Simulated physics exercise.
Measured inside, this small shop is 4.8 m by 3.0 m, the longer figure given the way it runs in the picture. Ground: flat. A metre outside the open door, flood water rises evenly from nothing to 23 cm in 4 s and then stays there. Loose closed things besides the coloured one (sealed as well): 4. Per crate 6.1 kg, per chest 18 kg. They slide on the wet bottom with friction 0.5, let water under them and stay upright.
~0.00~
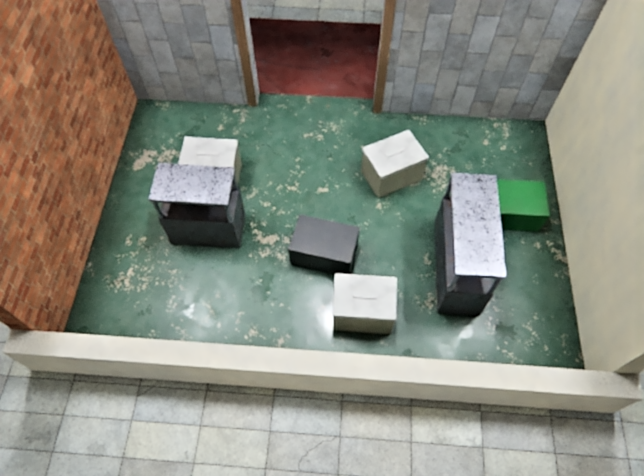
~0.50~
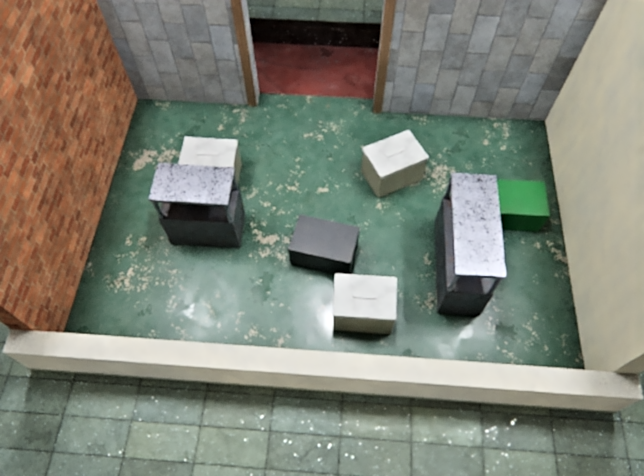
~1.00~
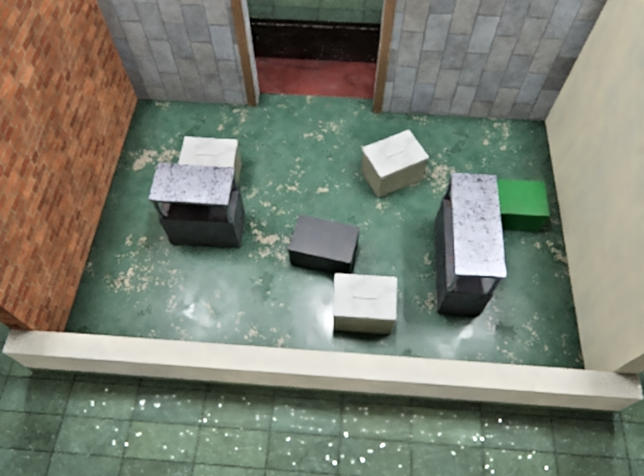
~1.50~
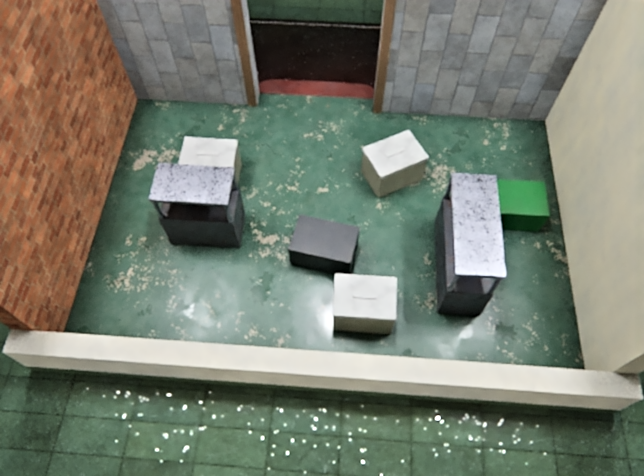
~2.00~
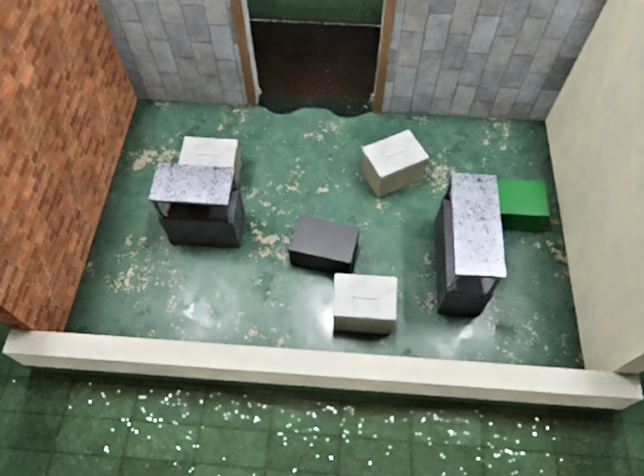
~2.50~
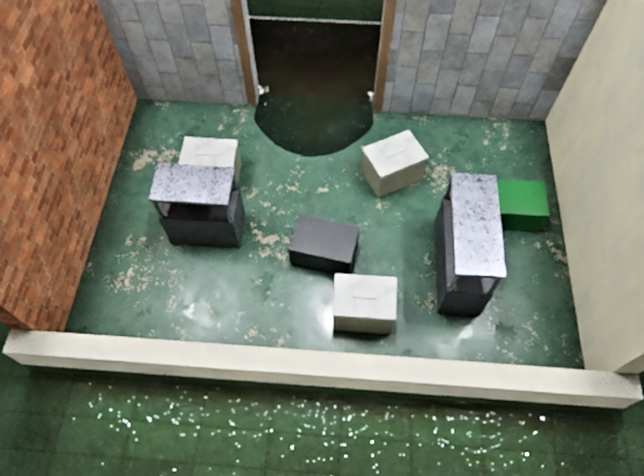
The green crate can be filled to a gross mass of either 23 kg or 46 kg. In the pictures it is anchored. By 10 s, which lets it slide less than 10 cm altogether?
I'd say it needs the double load.
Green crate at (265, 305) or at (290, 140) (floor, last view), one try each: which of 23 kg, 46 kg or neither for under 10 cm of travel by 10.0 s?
The first time the greater option is needed; the second time both options come up short.
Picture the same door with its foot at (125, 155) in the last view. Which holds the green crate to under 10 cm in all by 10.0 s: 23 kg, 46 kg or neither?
The answer is that neither mass suffices.
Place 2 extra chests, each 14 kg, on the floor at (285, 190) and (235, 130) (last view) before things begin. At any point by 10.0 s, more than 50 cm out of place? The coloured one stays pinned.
In that order: Beyond it, within it.
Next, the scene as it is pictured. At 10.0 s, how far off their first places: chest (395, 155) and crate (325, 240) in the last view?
One is off by 60 cm, the other by 120 cm, in the order asked.
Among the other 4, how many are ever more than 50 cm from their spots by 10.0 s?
The total is 4.
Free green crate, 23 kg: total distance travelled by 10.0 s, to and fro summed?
Close to 50 centimetres all told.
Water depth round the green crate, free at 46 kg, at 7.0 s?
Close to 1 cm deep.
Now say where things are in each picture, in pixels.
The green crate at (516, 197), on the bottom; 0.0 m2 under water; 0 of 5 have shifted, in the first frame.
The green crate at (516, 197) rests on the ground; 0.0 m2 under water; 0 of 5 have shifted, in the second frame.
The green crate at (516, 197) rests on the ground; water covers 0.0 m2; 0 of 5 have shifted, in the third frame.
The green crate at (516, 197), on the bottom; water covers 0.0 m2; 0 of 5 have shifted, in the fourth frame.
The green crate at (516, 197) rests on the ground; 0.0 m2 under water; 0 of 5 have shifted, in the fifth frame.
The green crate at (516, 197), on the bottom; 0.7 m2 under water; 0 of 5 have shifted, in the sixth frame.
After 3.5 s the green crate would be 0 cm from its start with 23 kg and 0 cm from its start with 46 kg; 0 cm of water round it then.
After 4.5 s the green crate would be 0 cm from its start with 23 kg and 0 cm from its start with 46 kg; 0 cm of water round it then.
After 7.0 s the green crate would be 0 cm from its start with 23 kg and 0 cm from its start with 46 kg; 1 cm of water round it then.
After 10.0 s the green crate would be 49 cm from its start with 23 kg and 2 cm from its start with 46 kg; 8 cm of water round it then.
